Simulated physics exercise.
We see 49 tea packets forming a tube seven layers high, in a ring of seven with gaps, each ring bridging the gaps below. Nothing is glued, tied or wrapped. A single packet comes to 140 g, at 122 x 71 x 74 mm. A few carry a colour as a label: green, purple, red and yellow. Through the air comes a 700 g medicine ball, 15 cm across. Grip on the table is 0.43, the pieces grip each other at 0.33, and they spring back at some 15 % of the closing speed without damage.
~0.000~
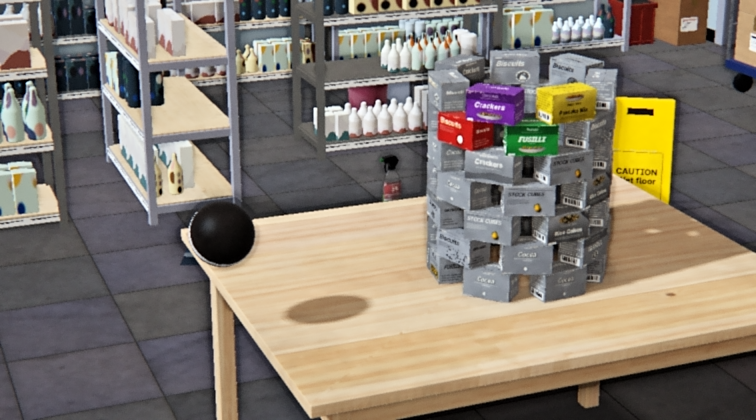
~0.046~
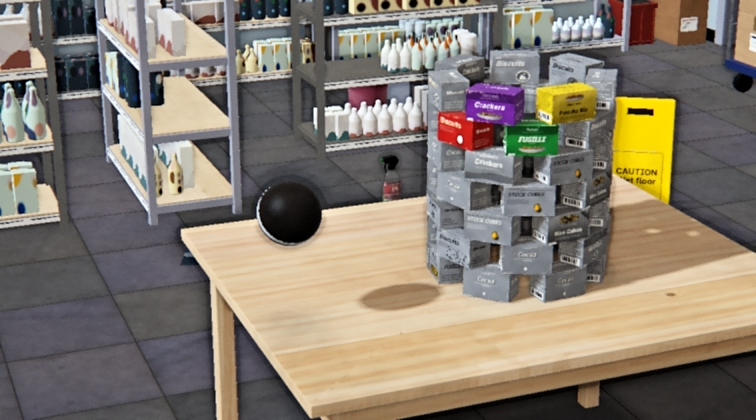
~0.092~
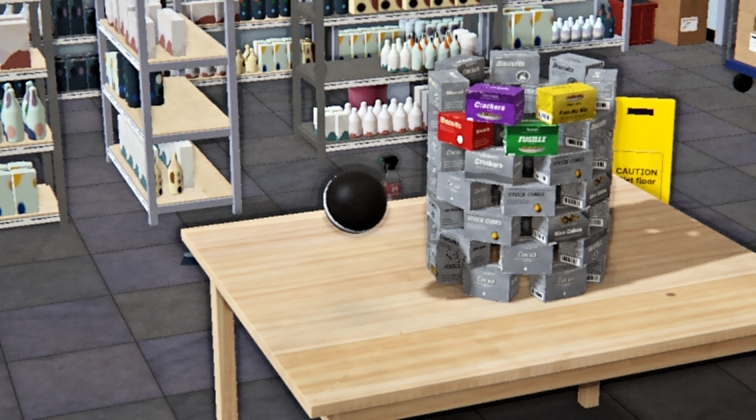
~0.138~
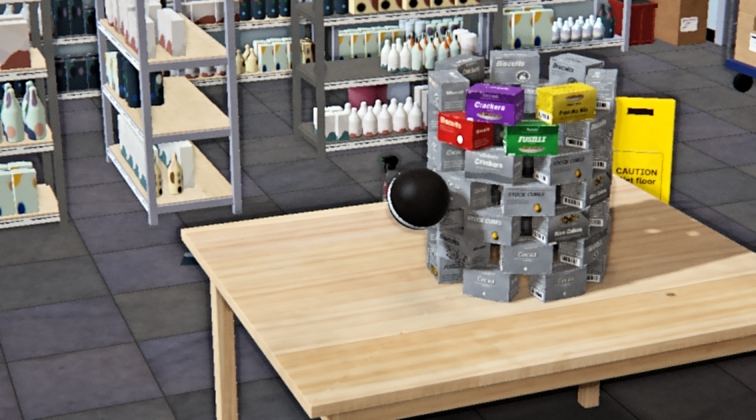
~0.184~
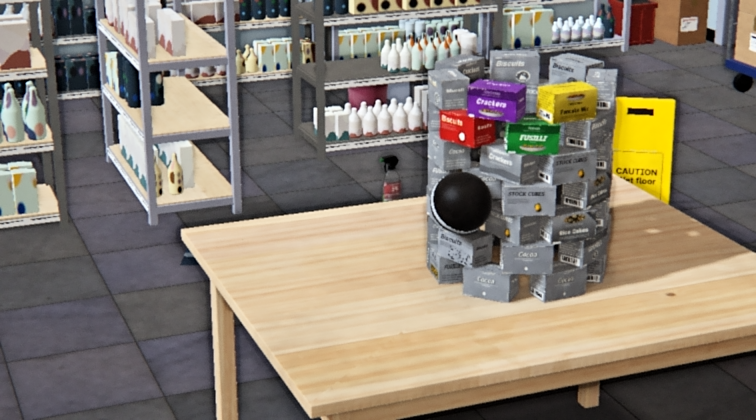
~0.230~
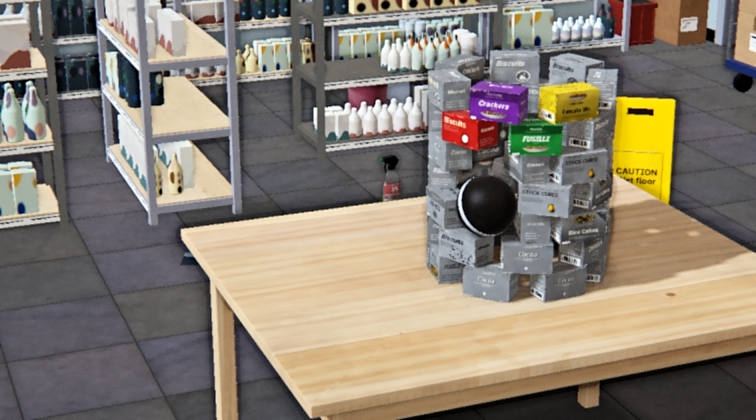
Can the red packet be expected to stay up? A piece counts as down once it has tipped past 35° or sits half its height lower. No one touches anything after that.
That packet drops.
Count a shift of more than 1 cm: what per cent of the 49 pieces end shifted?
It is 45 per cent.
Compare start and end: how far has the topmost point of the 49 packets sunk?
Some 0 cm lower.
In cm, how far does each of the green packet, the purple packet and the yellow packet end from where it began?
About: Green 8, purple 58, yellow 6.
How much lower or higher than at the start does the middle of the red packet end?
About 37 cm lower.
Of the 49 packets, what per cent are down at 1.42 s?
15 per cent by then.
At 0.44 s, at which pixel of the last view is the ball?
Around (524, 213).
After 0.29 s, ball still moving; 1 of the 49 packets down; red packet 7° from how it stood; purple packet 9° from how it stood.
After 0.44 s, ball still moving; 3 of the 49 packets down; red packet 48° from how it stood, 48 mm lower; purple packet 55° from how it stood, 38 mm lower.
After 0.78 s, ball still moving; 5 of the 49 packets down; red packet upside down; purple packet on its side.
After 1.42 s, ball at rest; 7 of the 49 packets down; red packet on its side; purple packet on its side.
In the end (2.0 s), ball at rest; 7 of the 49 packets down; red packet on its side; purple packet on its side; green packet 8 cm from its place. From the last view, middles, red packet near (544, 306), purple packet near (614, 327).
